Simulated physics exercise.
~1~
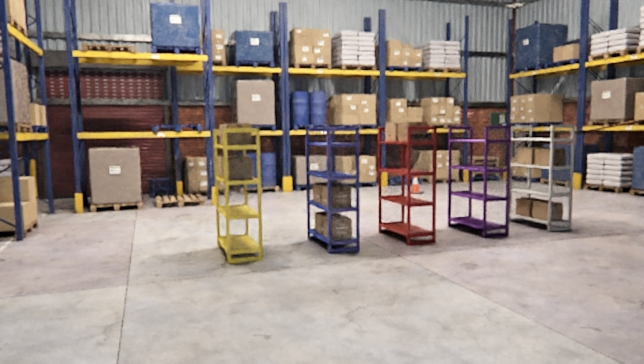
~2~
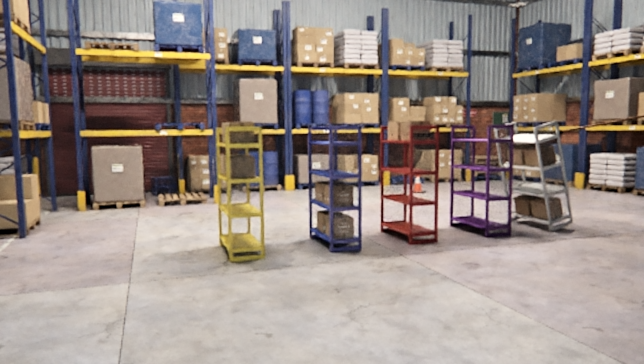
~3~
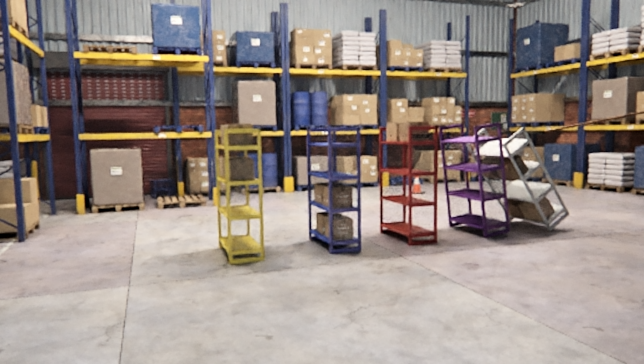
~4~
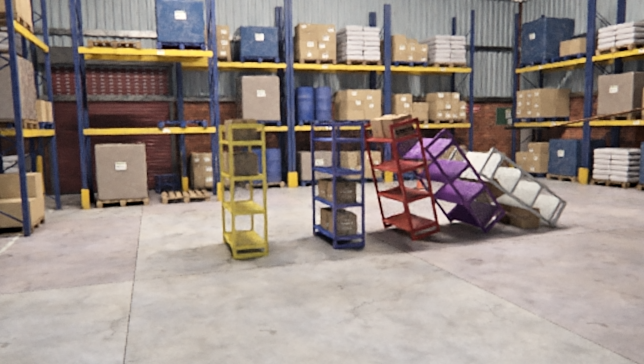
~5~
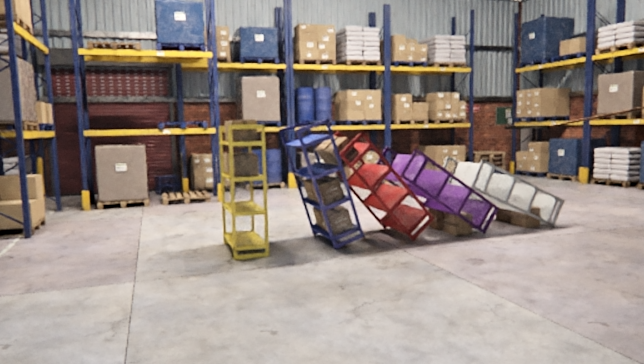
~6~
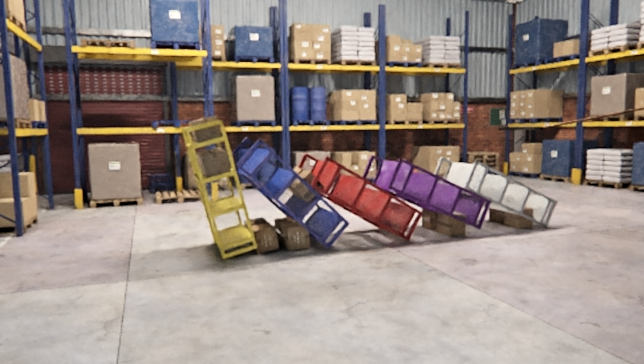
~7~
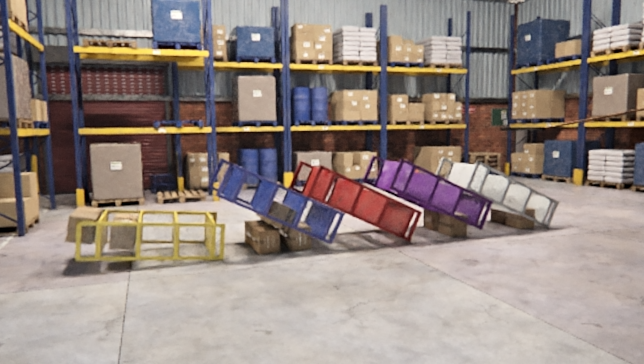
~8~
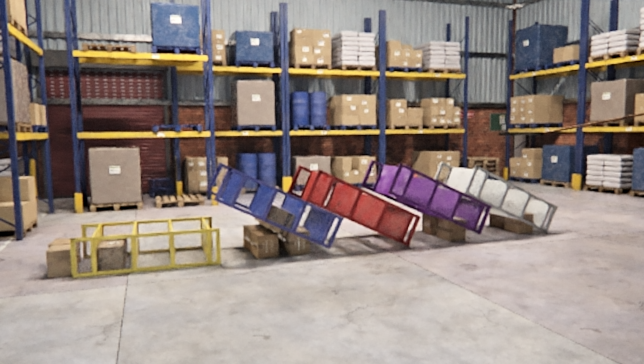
Five shelving units in a warehouse toppled leftward one after another, starting with the grey one on the right, then purple, red and blue, spilling boxes, until the yellow one fell flat on the floor while the other four lay slanted.
